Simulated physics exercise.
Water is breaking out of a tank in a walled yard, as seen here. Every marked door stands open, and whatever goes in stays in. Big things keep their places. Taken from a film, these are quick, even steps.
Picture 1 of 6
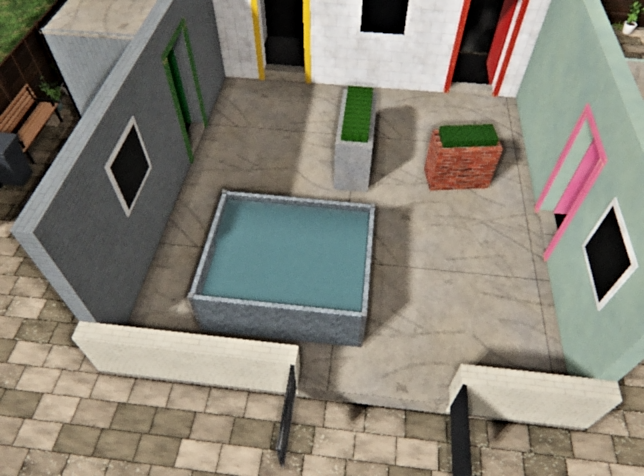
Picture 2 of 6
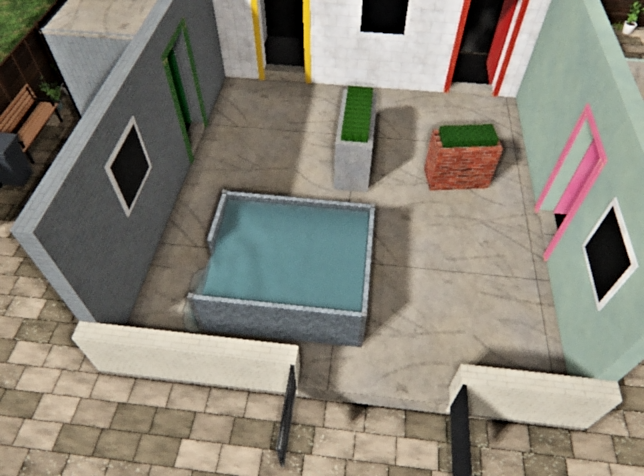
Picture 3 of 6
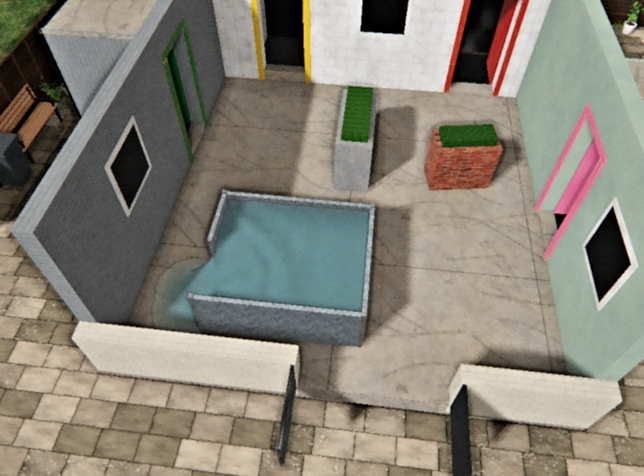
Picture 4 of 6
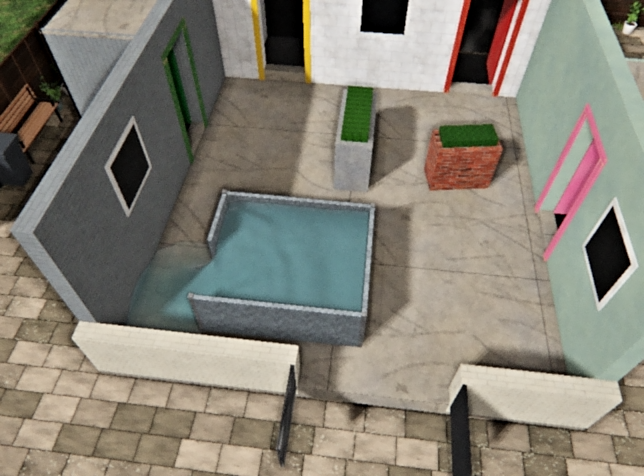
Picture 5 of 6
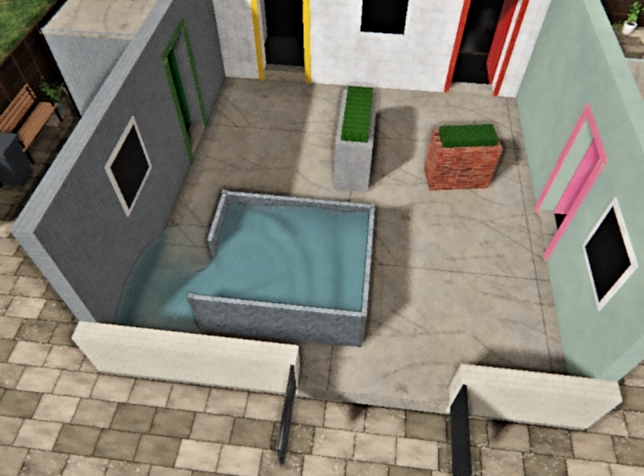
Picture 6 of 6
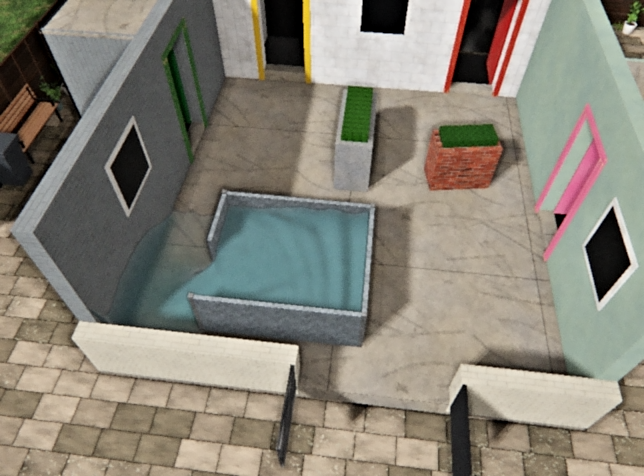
In a walled yard with doorways trimmed in green, yellow, red and pink, a tank of still blue water stands near two grass-topped planters. Water then pours through a gap at the tank's left front corner, spreads across the paving to the grey left wall, and creeps back along its base.
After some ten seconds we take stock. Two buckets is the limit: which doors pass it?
The green door swallows an okay amount of water. The pink door swallows an okay amount of water. The yellow door swallows an okay amount of water. The red door swallows an okay amount of water.
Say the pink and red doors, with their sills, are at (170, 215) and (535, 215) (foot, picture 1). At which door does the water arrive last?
It's the door marked red.
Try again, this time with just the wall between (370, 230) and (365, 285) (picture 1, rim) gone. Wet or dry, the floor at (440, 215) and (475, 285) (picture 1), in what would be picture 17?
In the order asked: The first spot is swamped and the second is swamped.
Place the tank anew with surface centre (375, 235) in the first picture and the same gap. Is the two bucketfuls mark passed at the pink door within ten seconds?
Pink: Undershoots.
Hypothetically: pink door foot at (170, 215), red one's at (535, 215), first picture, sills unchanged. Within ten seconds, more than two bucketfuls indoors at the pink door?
As I see it, the pink door comes in higher.
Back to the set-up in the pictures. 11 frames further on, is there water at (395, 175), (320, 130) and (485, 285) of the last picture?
The three points read clear, clear and clear.
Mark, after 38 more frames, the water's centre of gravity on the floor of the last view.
The water's middle lies around (307, 207).
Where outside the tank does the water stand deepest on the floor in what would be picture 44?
Somewhere near (151, 329).
A moment on, water covers 15 % of the floor; the green door wet at the sill, nothing in, the pink door not reached, the yellow door not reached, the red door not reached.
Next, water covers 30 % of the floor; the green door wet at the sill, nothing in, the pink door not reached, the yellow door not reached, the red door not reached.
Then, water covers 55 % of the floor; the green door wet at the sill, nothing in, the pink door not reached, the yellow door wet at the sill, nothing in, the red door not reached.
Later, water covers 80 % of the floor; the green door wet at the sill, nothing in, the pink door wet at the sill, nothing in, the yellow door wet at the sill, nothing in, the red door wet at the sill, nothing in.
In the end, water covers 95 % of the floor; the green door wet at the sill, nothing in, the pink door wet at the sill, nothing in, the yellow door wet at the sill, nothing in, the red door under two buckets in.
